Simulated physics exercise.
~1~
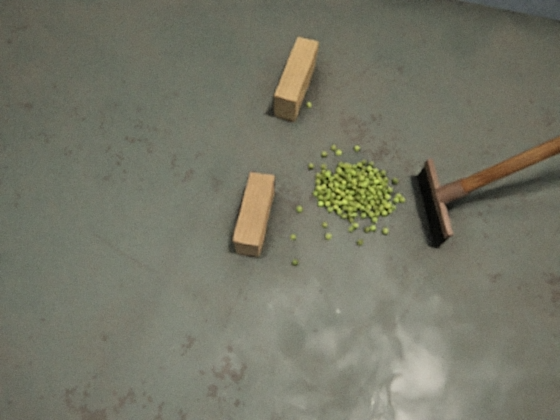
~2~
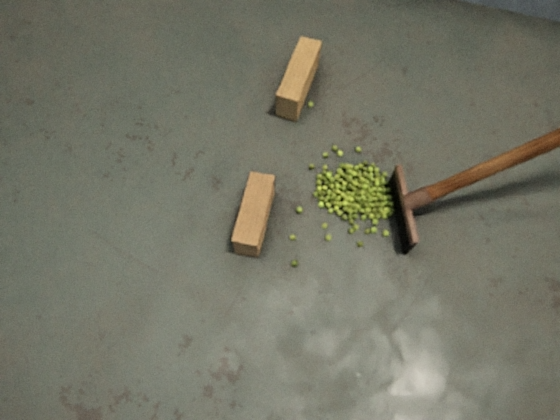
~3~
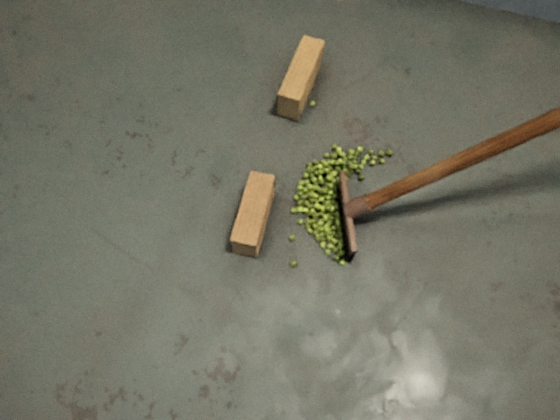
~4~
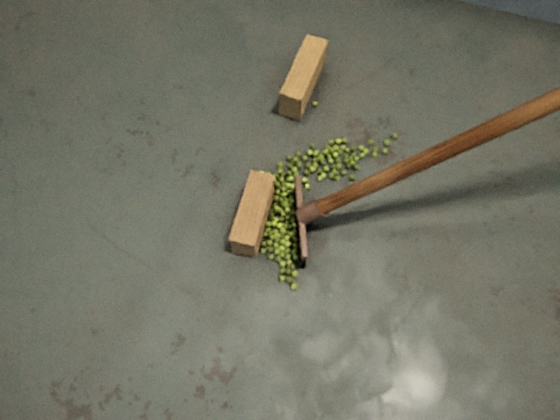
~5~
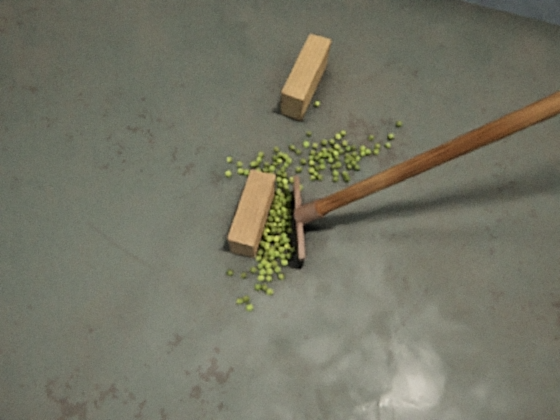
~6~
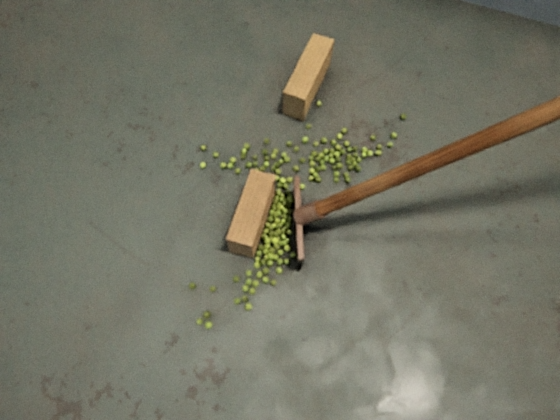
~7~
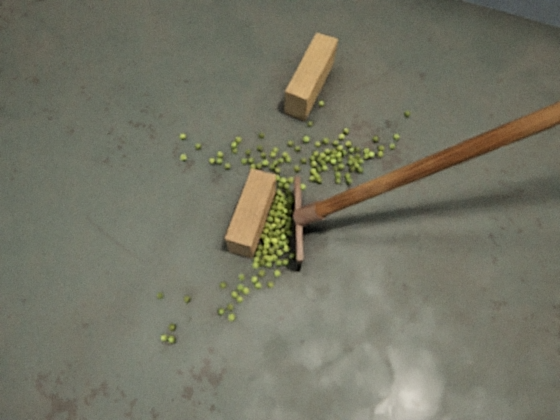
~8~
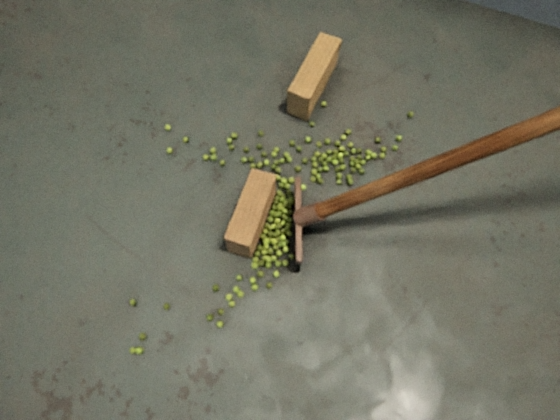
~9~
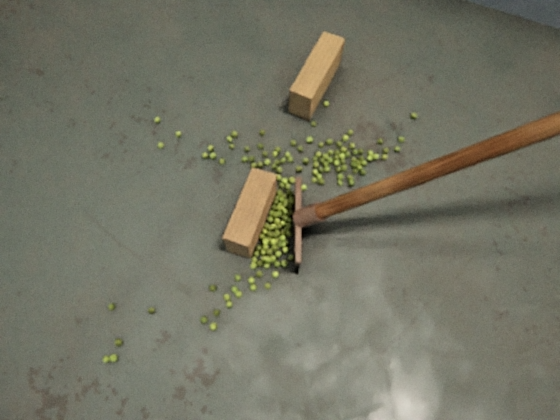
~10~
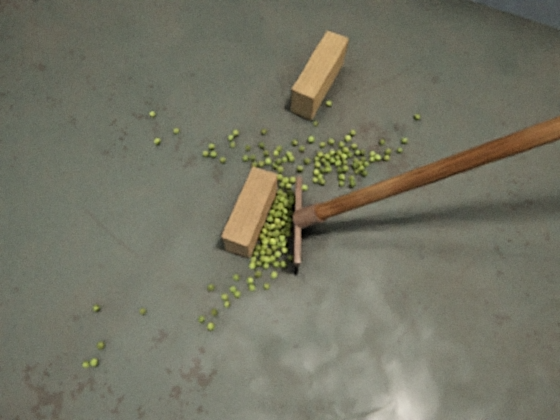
On a worn grey floor, a wooden-handled squeegee pushes a heap of green peas left towards two wooden blocks and stops close to the nearer one; some peas roll past both its ends and scatter leftwards, while most stay bunched between blade and block or trail behind near the gap.
